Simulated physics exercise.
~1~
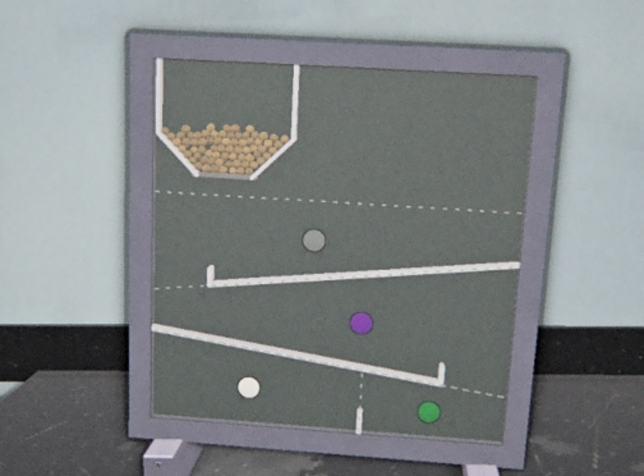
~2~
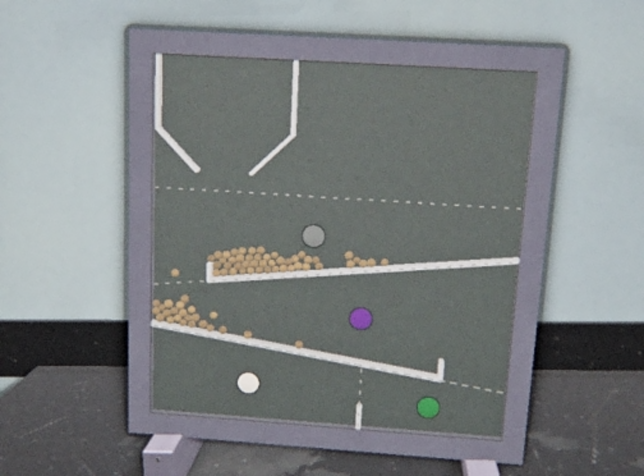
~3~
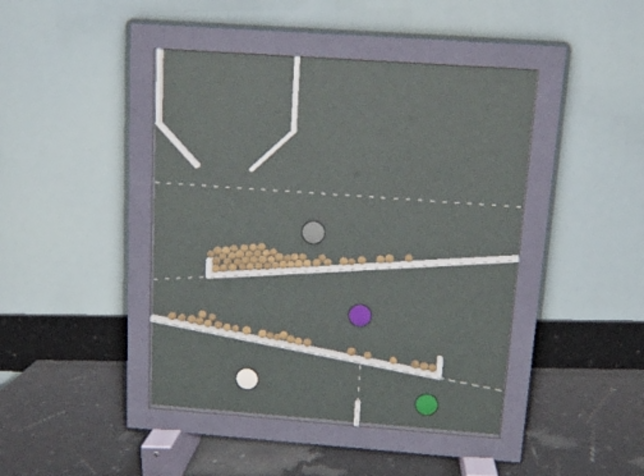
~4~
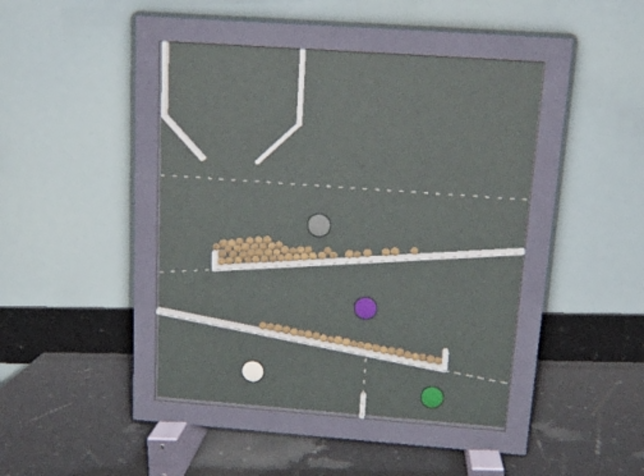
The footage shows light wooden beads dropping from a hopper in an upright case onto two sloping ledges; those on the lower ledge roll right and gather along its lipped end, while the largest share rests on the upper ledge, in the section with the grey sticker.
